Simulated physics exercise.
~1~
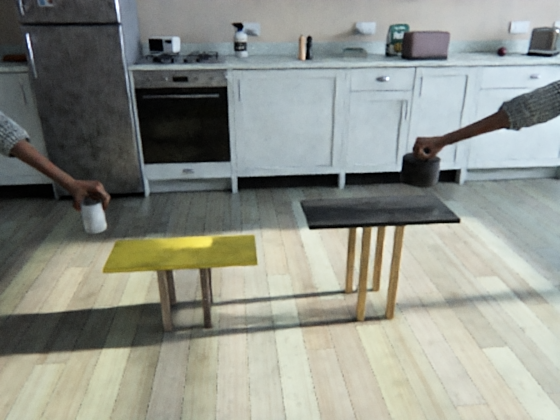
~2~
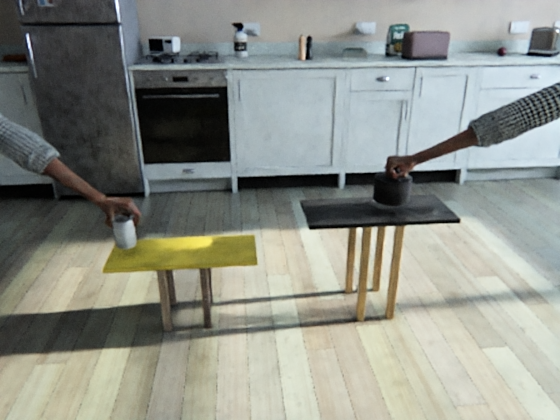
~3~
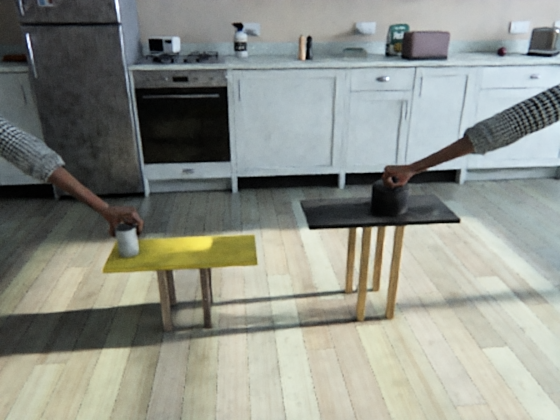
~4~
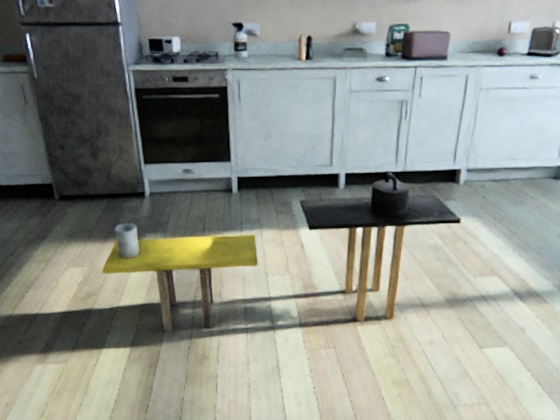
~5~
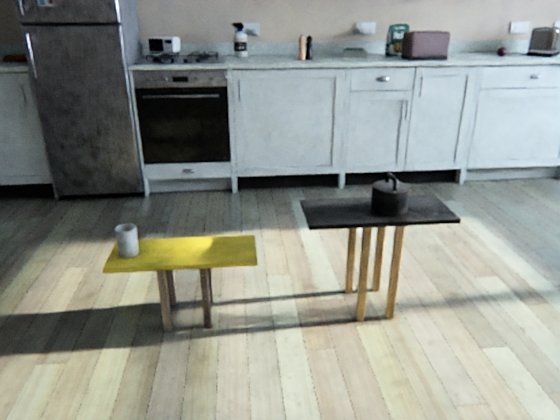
In a kitchen with pale cabinets, a dark oven and a wooden floor, a still, slightly raised view faces two small narrow-footed tables. The one on the left has a yellow top, and the taller one on the right has a black top. Two hands reach in from opposite sides, the left holding a pale beaker and the right a dark, rounded object. They lower these onto the left part of the yellow top and the right part of the black top, then let go and withdraw. Both tables stay upright and still, each with its object resting on it.
